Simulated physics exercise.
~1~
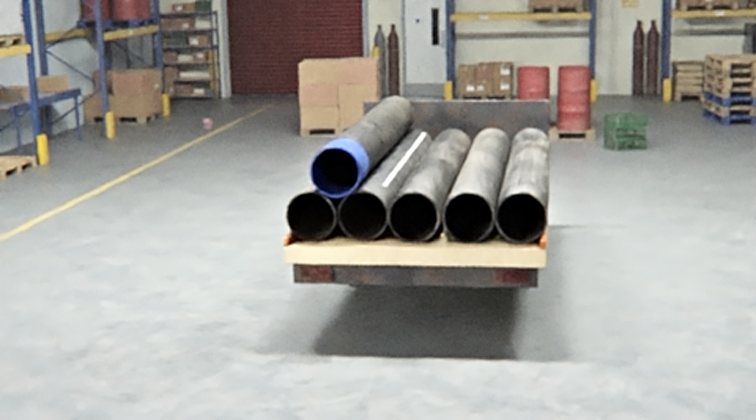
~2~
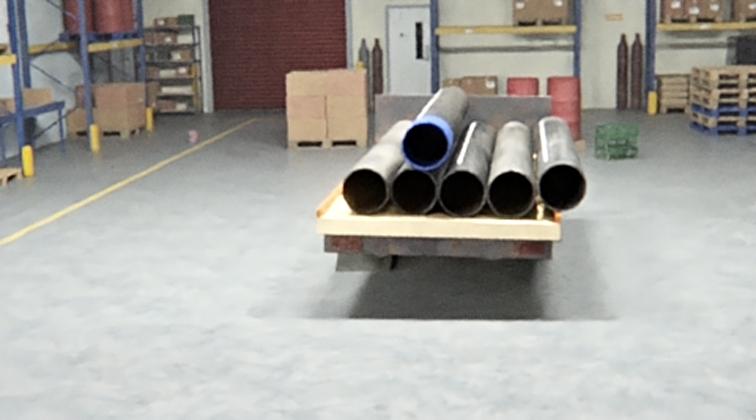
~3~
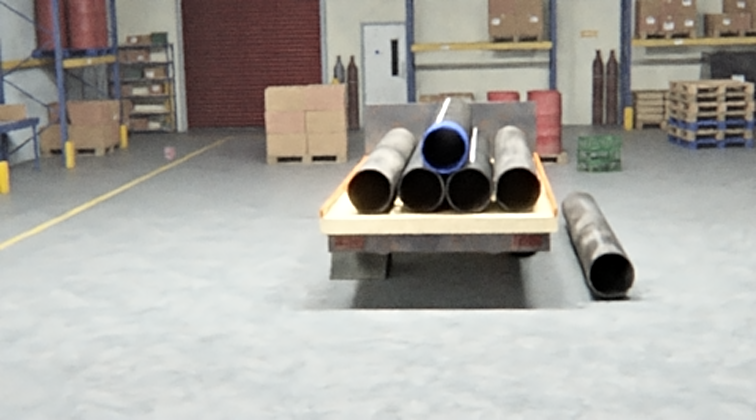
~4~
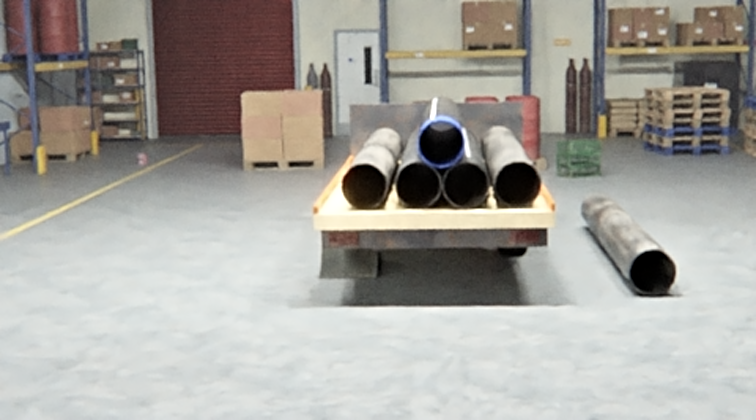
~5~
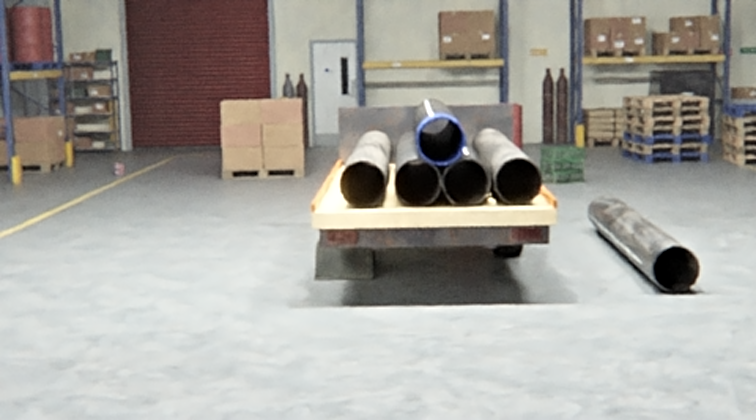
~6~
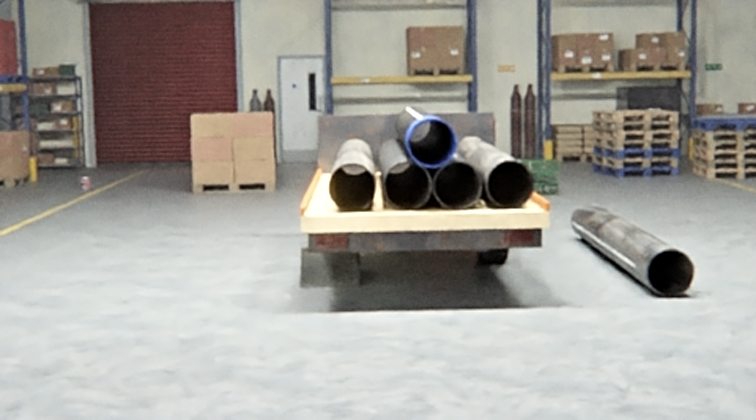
Flatbed carrying six steel pipes in a warehouse, its load shifting right, one dropping to the floor, the blue-ended pipe staying on top.
